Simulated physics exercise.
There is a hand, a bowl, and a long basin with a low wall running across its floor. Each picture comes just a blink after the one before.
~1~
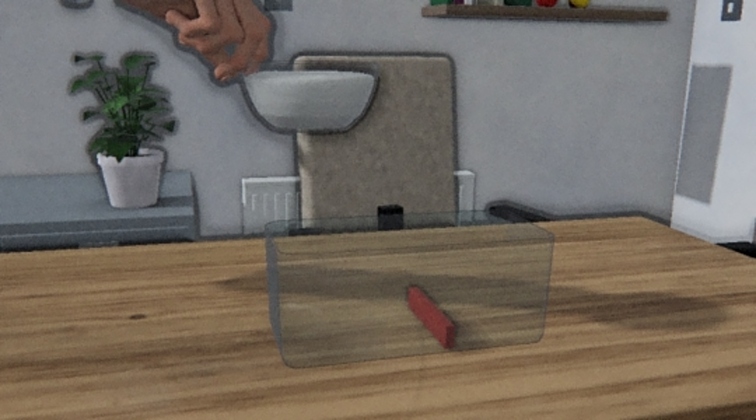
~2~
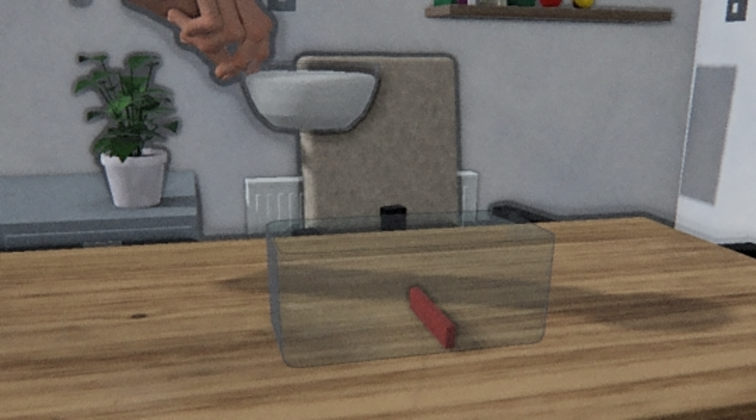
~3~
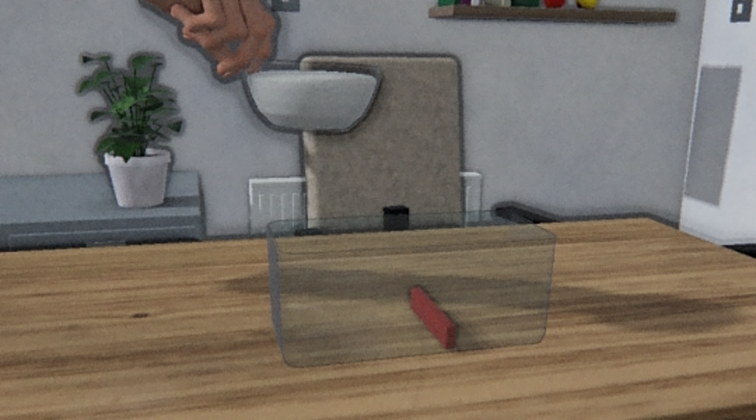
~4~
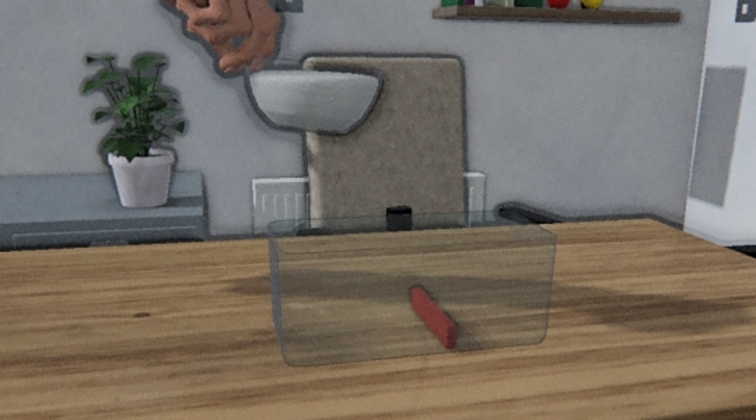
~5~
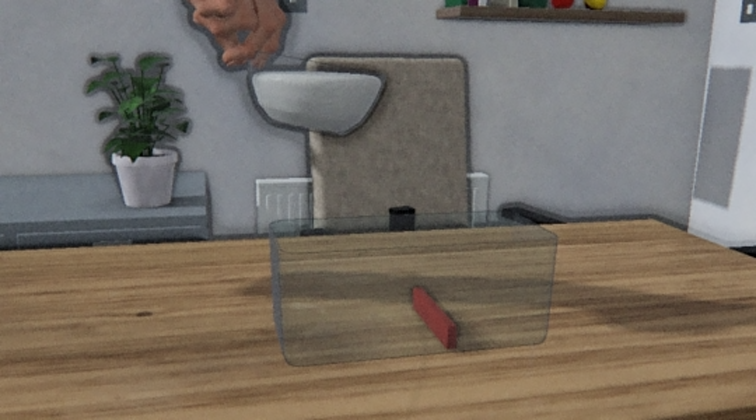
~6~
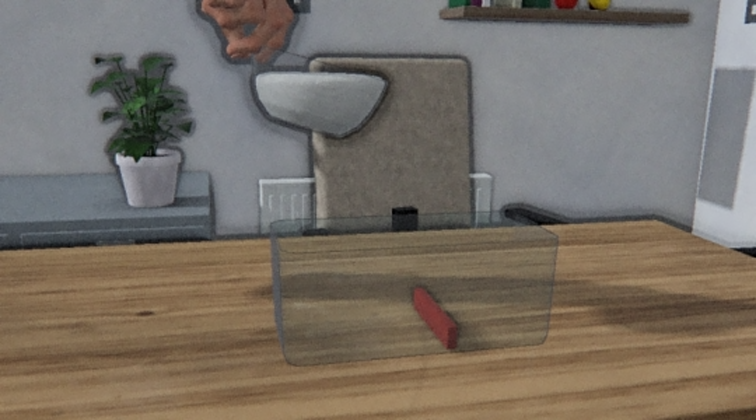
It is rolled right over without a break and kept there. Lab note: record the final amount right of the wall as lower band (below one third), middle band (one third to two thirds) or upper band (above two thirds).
Recorded: Middle band.
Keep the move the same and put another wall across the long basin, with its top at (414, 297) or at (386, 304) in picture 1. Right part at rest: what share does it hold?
Result: 70 % first, 85 % second.
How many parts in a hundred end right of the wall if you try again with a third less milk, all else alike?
Roughly 30 in a hundred.
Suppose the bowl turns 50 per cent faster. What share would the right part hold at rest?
I'd say roughly 45 in every hundred ends up there.
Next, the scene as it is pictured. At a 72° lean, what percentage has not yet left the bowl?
It works out to close to 35 percent.
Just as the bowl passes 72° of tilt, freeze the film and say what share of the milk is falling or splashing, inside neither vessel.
Roughly 35 percent.
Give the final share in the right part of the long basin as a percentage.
I'd say near 50 in a hundred.
A moment on, the bowl is tipped part way and 33 per cent is still to pour, 9 is left of the wall and 21 right of it.
Next, the bowl is tipped right over and 0 per cent is still to pour, 42 is left of the wall and 55 right of it.
Then the bowl is tipped right over and 0 per cent is still to pour, 49 is left of the wall and 51 right of it.
Later the bowl is tipped right over and 0 per cent is still to pour, 49 is left of the wall and 51 right of it.
At rest 49 per cent lies left of the wall, 51 right of it and 1 outside.
